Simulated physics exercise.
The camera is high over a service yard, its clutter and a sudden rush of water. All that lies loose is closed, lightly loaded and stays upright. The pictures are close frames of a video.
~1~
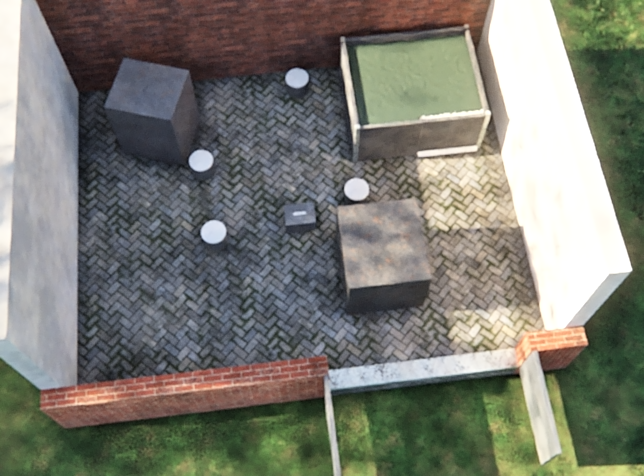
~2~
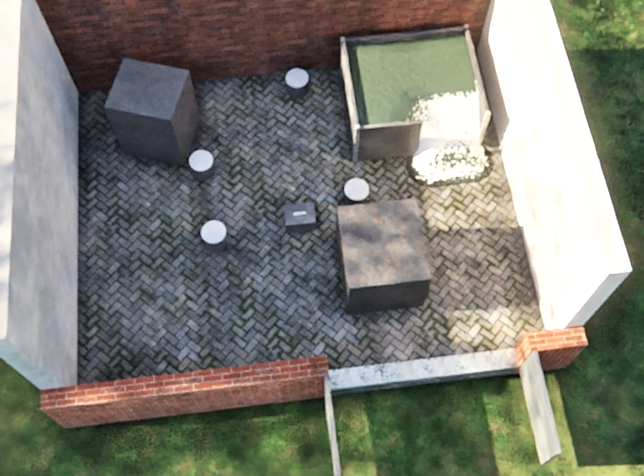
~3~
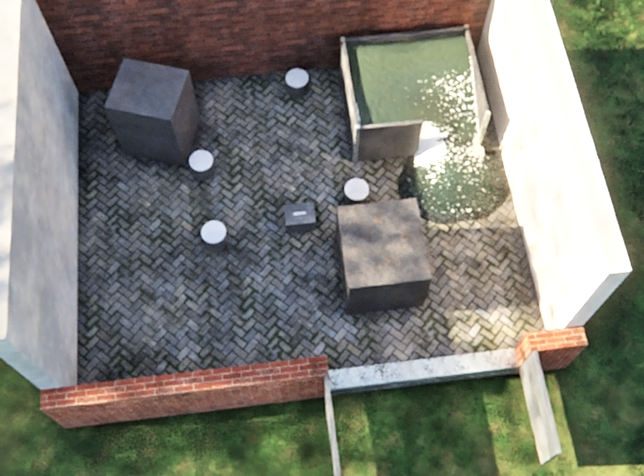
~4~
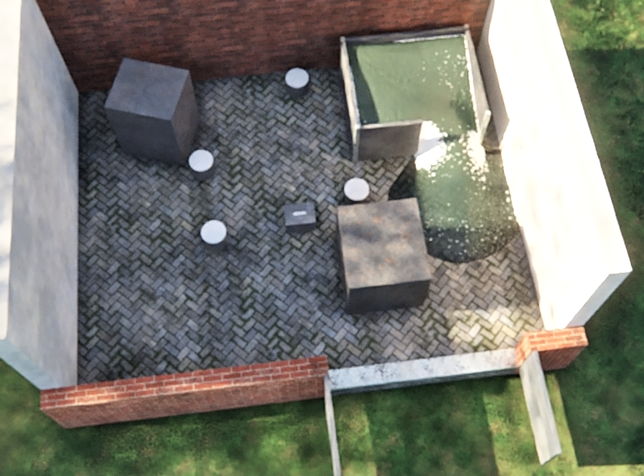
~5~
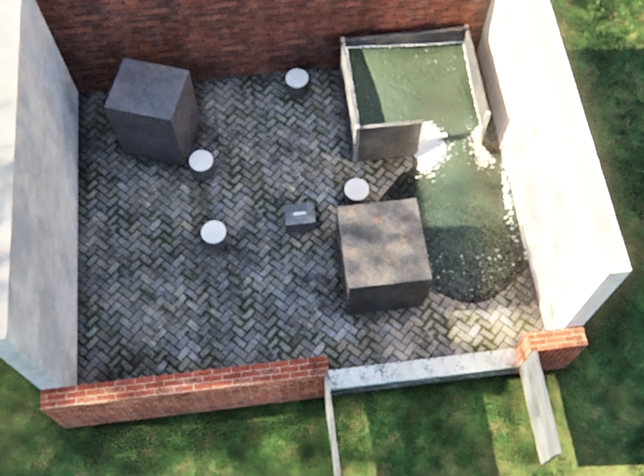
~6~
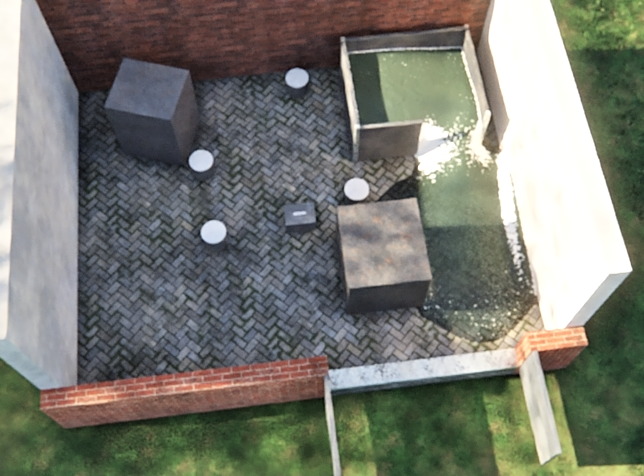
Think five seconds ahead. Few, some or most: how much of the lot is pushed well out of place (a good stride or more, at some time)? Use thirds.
It is not even a third.
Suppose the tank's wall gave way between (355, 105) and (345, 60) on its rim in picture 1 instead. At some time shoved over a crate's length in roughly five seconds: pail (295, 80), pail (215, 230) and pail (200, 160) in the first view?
As listed: That far or more, moved that far, yes.
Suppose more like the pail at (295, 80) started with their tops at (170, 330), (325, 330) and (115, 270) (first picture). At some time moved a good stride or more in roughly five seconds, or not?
As listed: Under that, under that, under that.
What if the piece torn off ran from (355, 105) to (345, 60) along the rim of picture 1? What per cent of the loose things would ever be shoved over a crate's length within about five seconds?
Some 60 per cent.
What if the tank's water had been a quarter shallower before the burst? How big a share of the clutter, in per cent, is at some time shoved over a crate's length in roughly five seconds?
Roughly 0 per cent.
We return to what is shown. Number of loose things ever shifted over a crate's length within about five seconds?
It comes to 0.
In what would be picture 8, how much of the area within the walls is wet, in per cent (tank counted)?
Near 25 in a hundred.
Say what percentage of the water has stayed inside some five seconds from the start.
Close to 46 %.
A moment on, 0 of 5 are well off their spots; 0 afloat.
Next, 0 of 5 are well off their spots; 0 afloat.
Later, 0 of 5 are well off their spots; 0 afloat.
In the end, 0 of 5 are well off their spots, and 0 have been at some point; 0 afloat.
